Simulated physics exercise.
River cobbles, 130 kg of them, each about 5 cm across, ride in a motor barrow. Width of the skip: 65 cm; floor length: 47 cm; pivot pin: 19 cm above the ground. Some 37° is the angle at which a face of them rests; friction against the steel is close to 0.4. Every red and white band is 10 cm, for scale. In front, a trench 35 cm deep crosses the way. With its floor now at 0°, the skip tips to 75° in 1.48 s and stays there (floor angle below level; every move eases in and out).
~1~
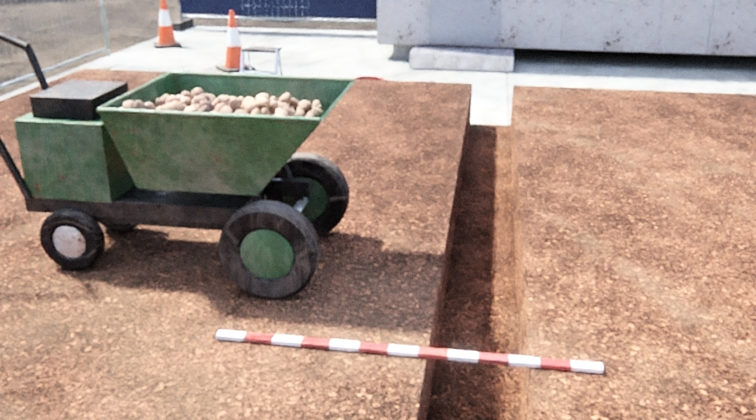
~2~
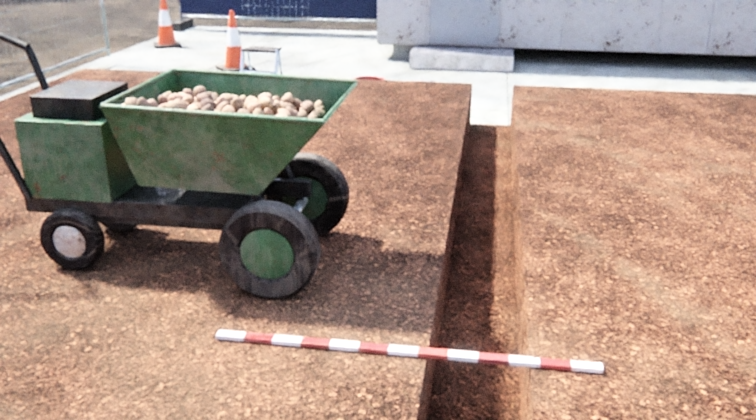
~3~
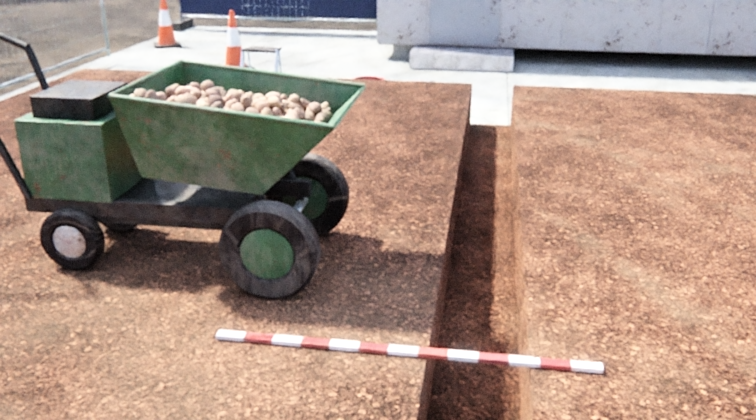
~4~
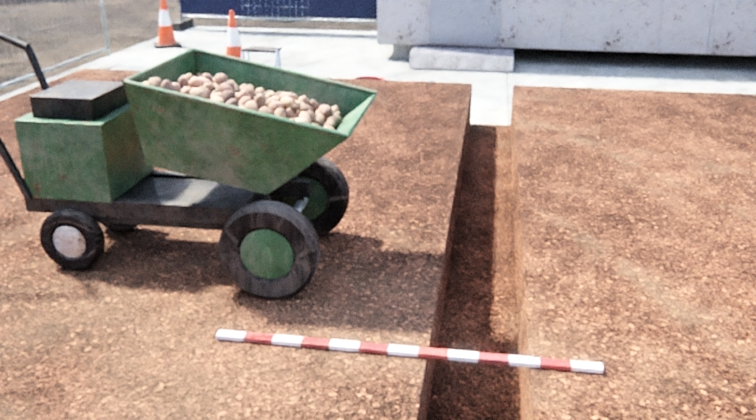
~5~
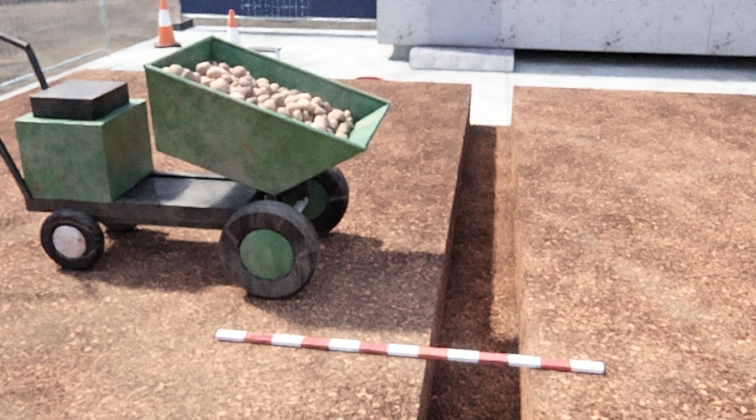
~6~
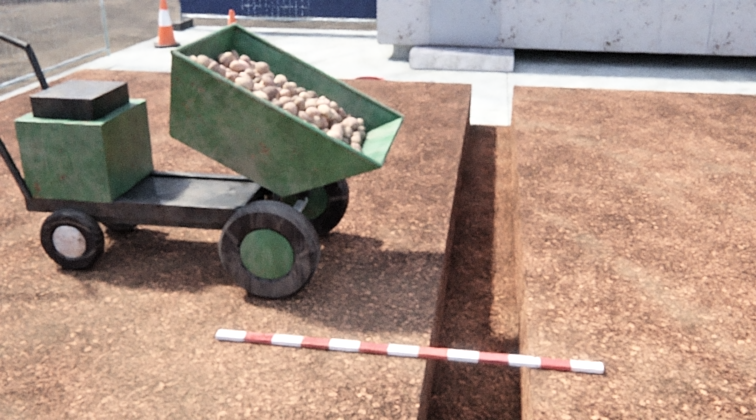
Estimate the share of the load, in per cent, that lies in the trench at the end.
I would say 100 per cent of the load lies in the trench at the end.
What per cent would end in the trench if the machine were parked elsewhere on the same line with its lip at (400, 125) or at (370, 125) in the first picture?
I'd say some 50 per cent and some 80 per cent.
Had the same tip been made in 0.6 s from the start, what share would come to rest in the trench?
About 90%.
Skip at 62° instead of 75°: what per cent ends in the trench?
With that change, near 90 per cent.
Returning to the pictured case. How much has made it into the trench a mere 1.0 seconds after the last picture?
Close to 55 per cent at that time.
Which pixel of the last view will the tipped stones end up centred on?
(480, 329).
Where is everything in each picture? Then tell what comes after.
The skip is at 0°, its lip at (320, 121); the top of the load is at (216, 100), in the first picture.
Lip at (324, 122), floor tilted 1°, highest stones at (207, 98), in the second picture.
The skip is at 5°, its lip at (334, 127); the top of the load is at (208, 93), in the third picture.
The skip is at 11°, its lip at (348, 136); the top of the load is at (206, 83), in the fourth picture.
The skip is at 19°, its lip at (364, 149); the top of the load is at (216, 73), in the fifth picture.
Lip at (381, 166), floor tilted 27°, highest stones at (236, 64), in the sixth picture.
Then, 0.5 s after the last picture the floor is at 63°, 100 % in the skip; the foremost stones are at (431, 208).
Then, 1.0 s after the last picture the floor is at 75°, 43 % in the skip, 1 % short of the trench, 57 % in the trench; the foremost stones are at (515, 338).
Then, 1.3 s after the last picture the floor is at 75°, 12 % in the skip, 1 % short of the trench, 87 % in the trench; the foremost stones are at (514, 321).
Then, 3.3 s after the last picture the floor is at 75°, 0 % in the skip, 100 % in the trench; the foremost stones are at (515, 305).
